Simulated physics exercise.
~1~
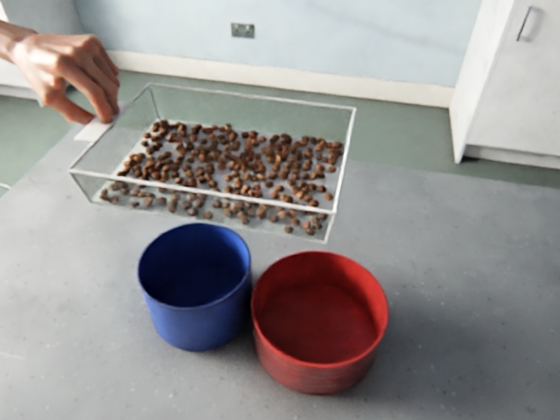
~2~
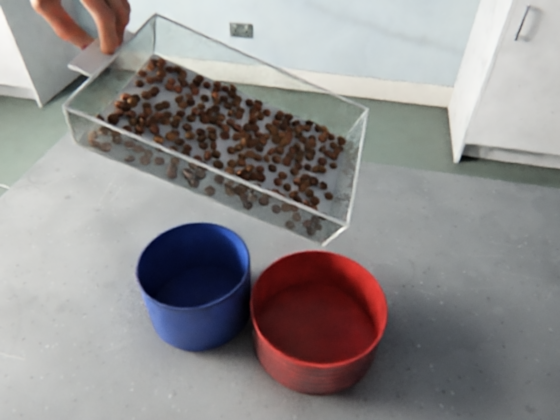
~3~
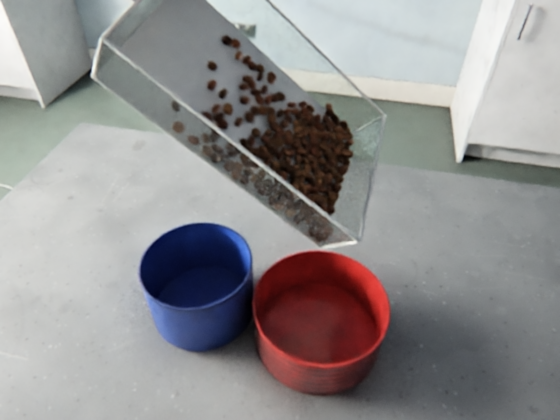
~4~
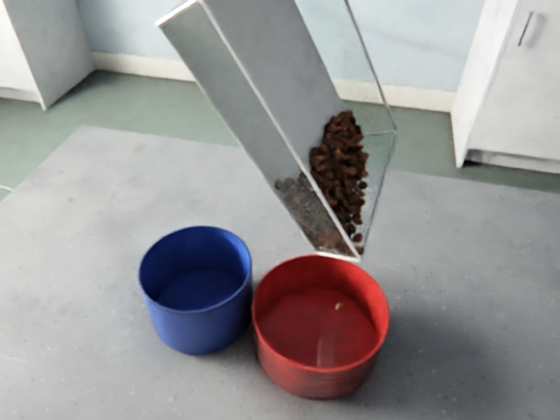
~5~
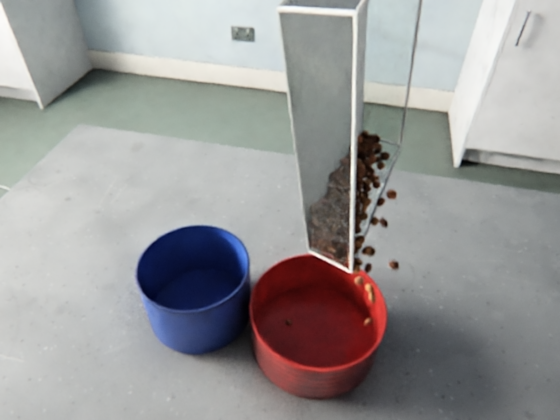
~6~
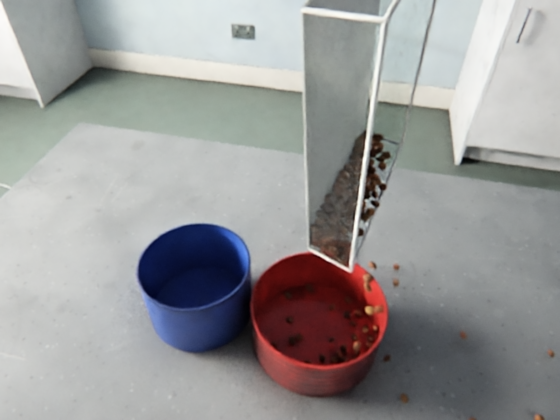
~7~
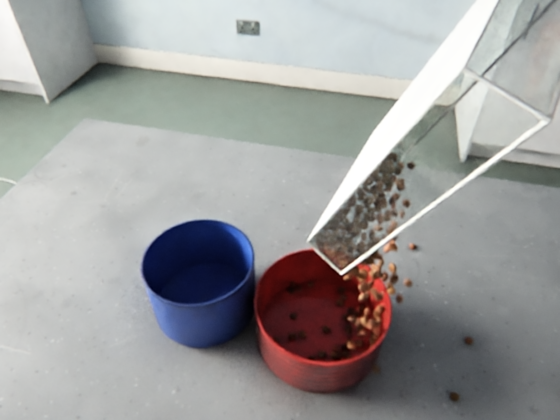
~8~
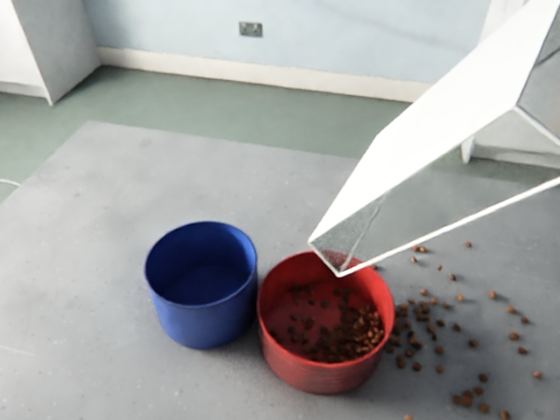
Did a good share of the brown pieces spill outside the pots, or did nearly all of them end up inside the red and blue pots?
A good share of the pieces spilled onto the table to the right of the red pot. Many others landed in the red pot, while the blue pot stayed empty.
